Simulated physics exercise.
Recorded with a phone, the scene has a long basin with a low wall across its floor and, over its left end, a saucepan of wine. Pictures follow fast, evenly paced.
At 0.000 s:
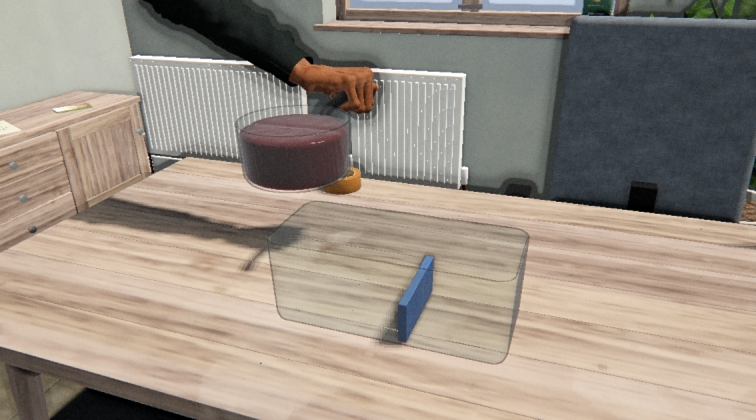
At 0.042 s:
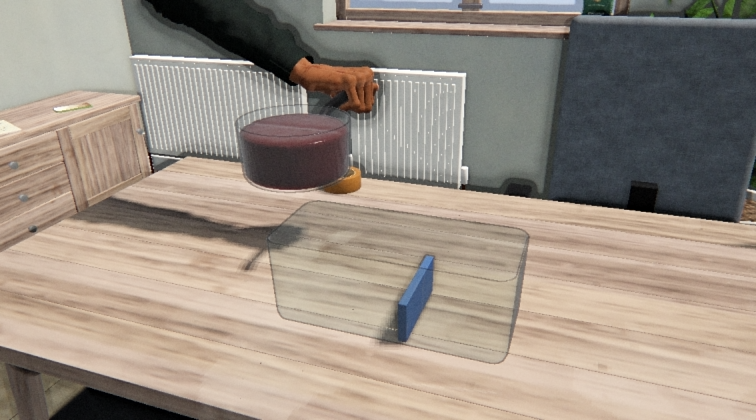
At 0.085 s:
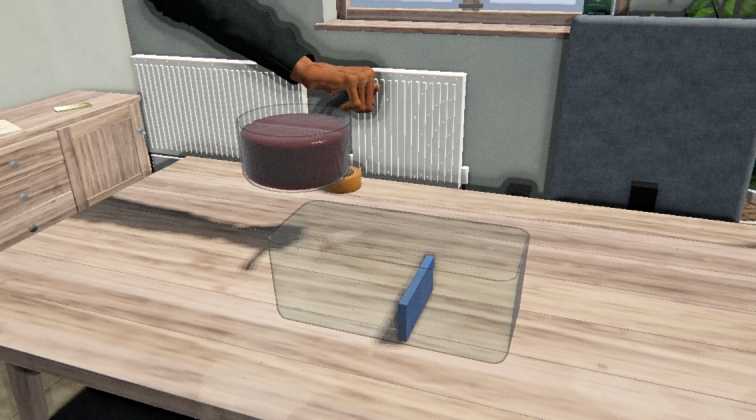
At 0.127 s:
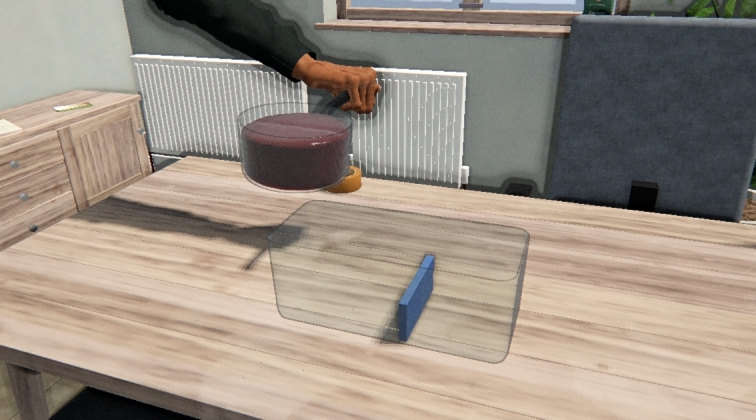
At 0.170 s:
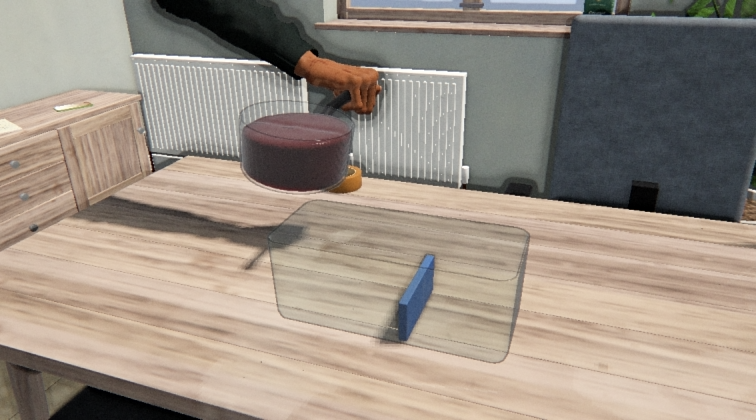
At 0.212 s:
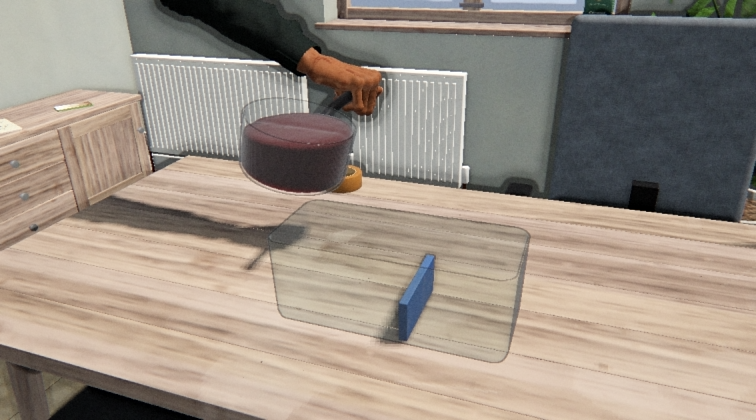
A saucepan of dark red wine, held up by a gloved hand and dark-sleeved arm above the far left of a clear basin, starts out almost level. It then tilts slightly to the right, its right side dipping a little, while the basin and its low blue wall stay still on the wooden table.
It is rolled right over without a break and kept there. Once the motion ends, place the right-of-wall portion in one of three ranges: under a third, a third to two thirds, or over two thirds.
I predict a little ends up right of the wall, short of one third.
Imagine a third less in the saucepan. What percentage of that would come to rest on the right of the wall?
It comes to 5 per cent or so.
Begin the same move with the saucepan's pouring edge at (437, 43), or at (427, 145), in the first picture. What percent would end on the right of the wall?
It comes to 80 % the first time and 80 % the second.
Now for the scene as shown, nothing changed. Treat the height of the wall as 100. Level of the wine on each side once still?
Close to 60 for the left and 10 for the right.
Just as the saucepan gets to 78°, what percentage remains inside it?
I'd put it near 45 %.
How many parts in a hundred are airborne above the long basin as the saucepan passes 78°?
30 %.
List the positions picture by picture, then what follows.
Tilt 0°; pouring edge (345, 126); surface from (250, 123) to (346, 133); the long basin's rim runs from (288, 220) to (523, 257); the wall's top is at (417, 280), in the first frame.
Tilt 1°; pouring edge (345, 126); surface from (250, 123) to (346, 132), in the second frame.
Tilt 2°; pouring edge (346, 127); surface from (250, 122) to (347, 133), in the third frame.
Tilt 5°; pouring edge (348, 130); surface from (252, 121) to (348, 133), in the fourth frame.
Tilt 9°; pouring edge (349, 134); surface from (252, 122) to (349, 133), in the fifth frame.
Tilt 14°; pouring edge (351, 139); surface from (253, 122) to (351, 134), in the sixth frame.
A moment on, the saucepan is tipped on its side and 45 per cent is still to pour, 23 is left of the wall and 0 right of it.
Next, the saucepan is tipped right over and 5 per cent is still to pour, 87 is left of the wall and 2 right of it.
Then the saucepan is tipped right over and 0 per cent is still to pour, 91 is left of the wall and 6 right of it.
Later the saucepan is tipped right over and 0 per cent is still to pour, 91 is left of the wall and 6 right of it.
Finally, 91 per cent lies left of the wall, 6 right of it and 3 outside.
